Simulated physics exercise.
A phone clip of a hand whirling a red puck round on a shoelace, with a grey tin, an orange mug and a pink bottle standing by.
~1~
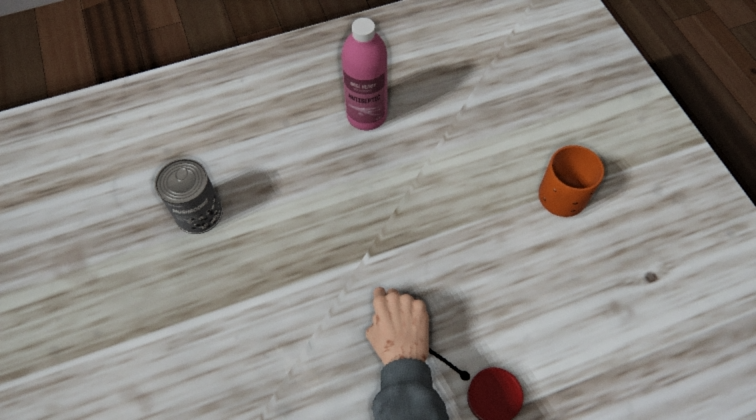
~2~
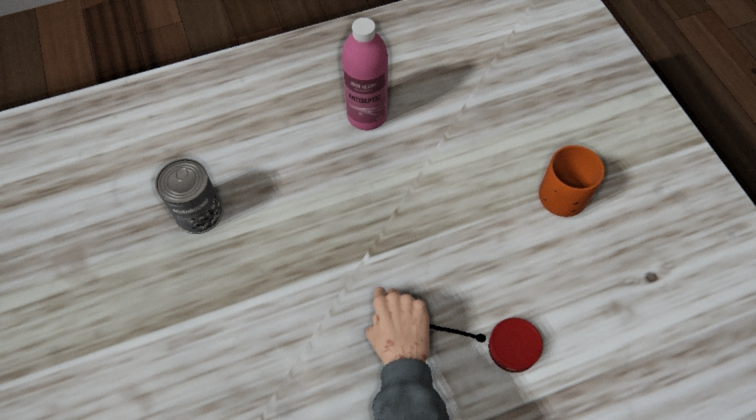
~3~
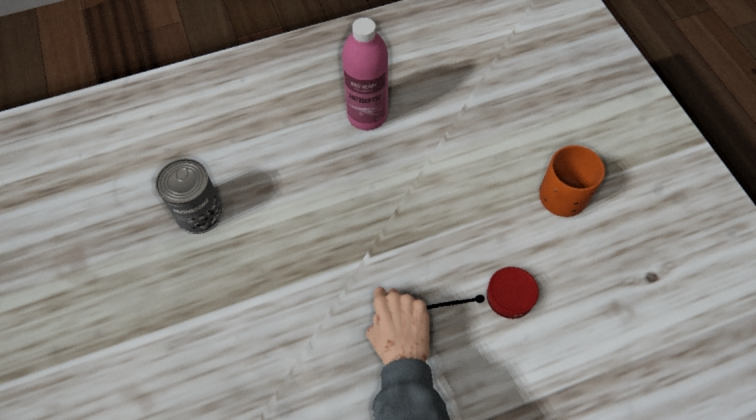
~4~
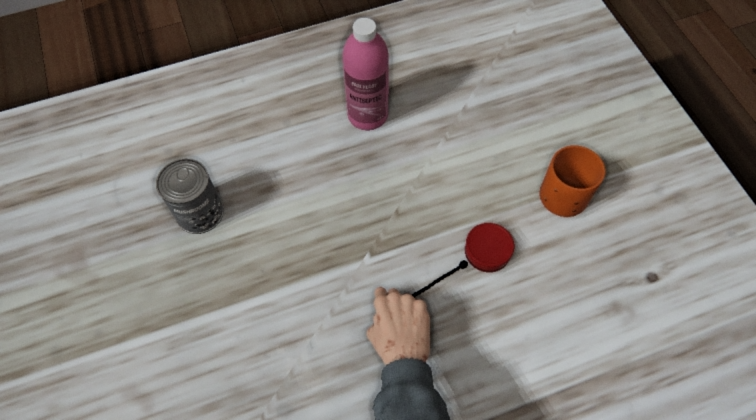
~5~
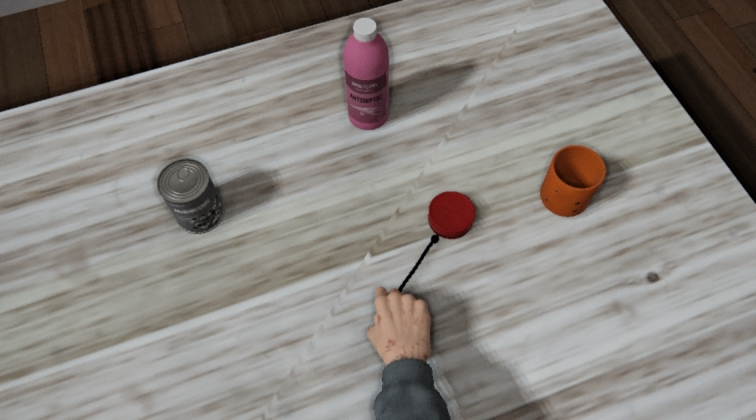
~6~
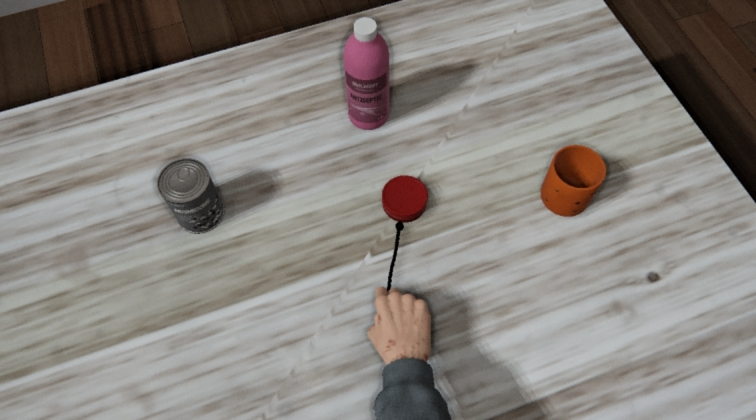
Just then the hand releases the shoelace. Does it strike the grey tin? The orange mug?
The grey tin is struck; the orange mug remains clear.
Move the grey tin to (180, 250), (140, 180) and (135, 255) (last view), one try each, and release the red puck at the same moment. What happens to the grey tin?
At the first it escapes; at the second it takes a knock; at the third it stays untouched.
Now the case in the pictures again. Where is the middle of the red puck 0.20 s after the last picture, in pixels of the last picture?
At about (221, 195).
Then, 0.08 s on from there, puck near (308, 198).
Then, 0.20 s on from there, puck near (222, 195); grey tin pushed aside.
In the end, puck near (203, 191); grey tin knocked over. The grey tin gets hit and the orange mug escapes it.
